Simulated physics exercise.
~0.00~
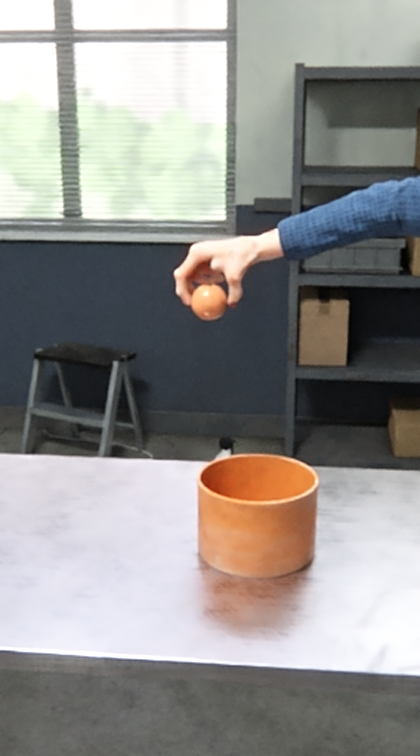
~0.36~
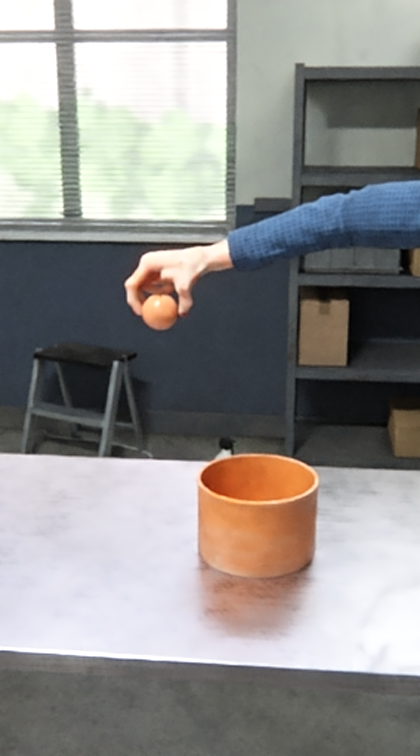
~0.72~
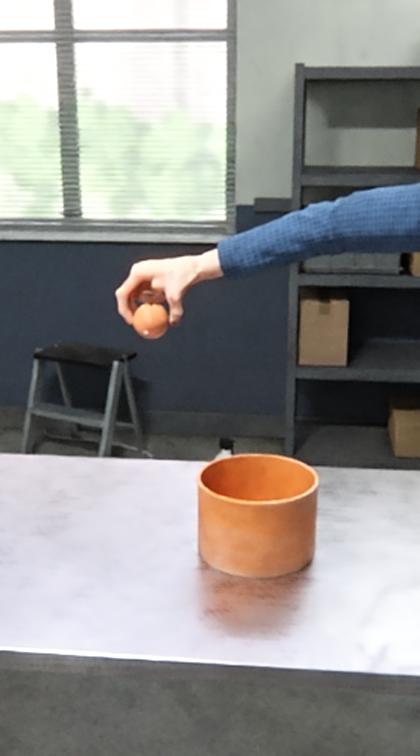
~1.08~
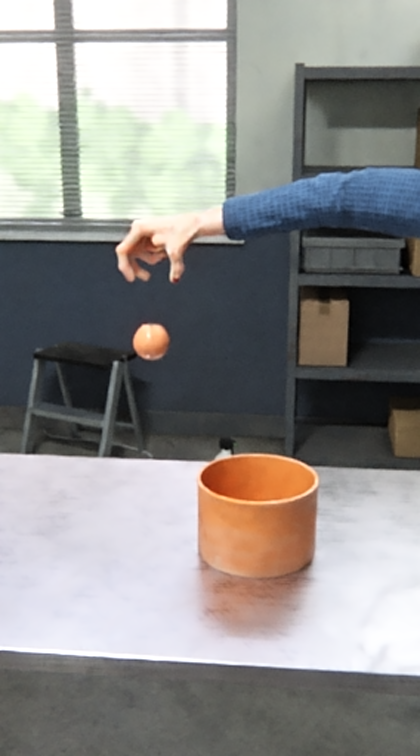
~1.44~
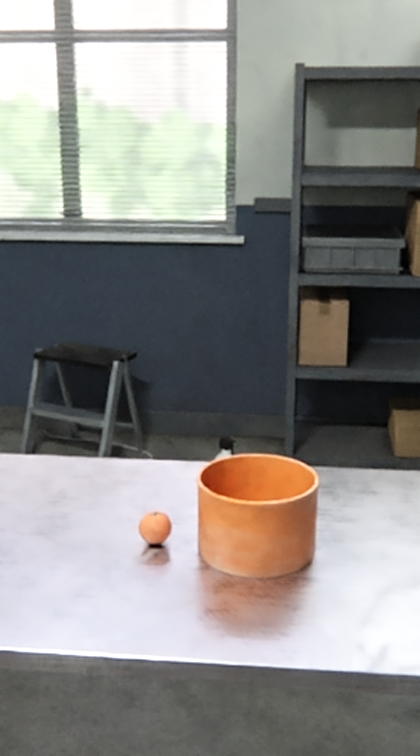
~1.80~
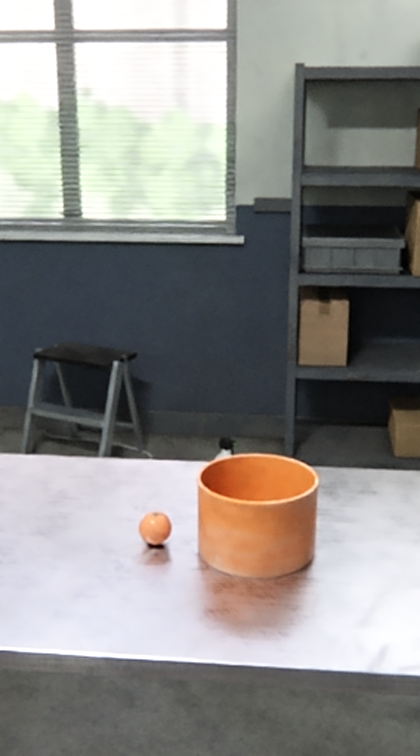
A hand in a blue sleeve reaches in from the right, holding a small orange tomato high above an open, round orange container on a pale, shiny table. The still view looks slightly down across the table into a room with a bright window, a dark blue lower wall, a step stool at left and grey shelves with boxes at right. The hand moves left, past the container's rim, and lowers slightly. The fingers open and the tomato drops as the hand draws back out of sight. It misses the container and rests on the table just to its left.
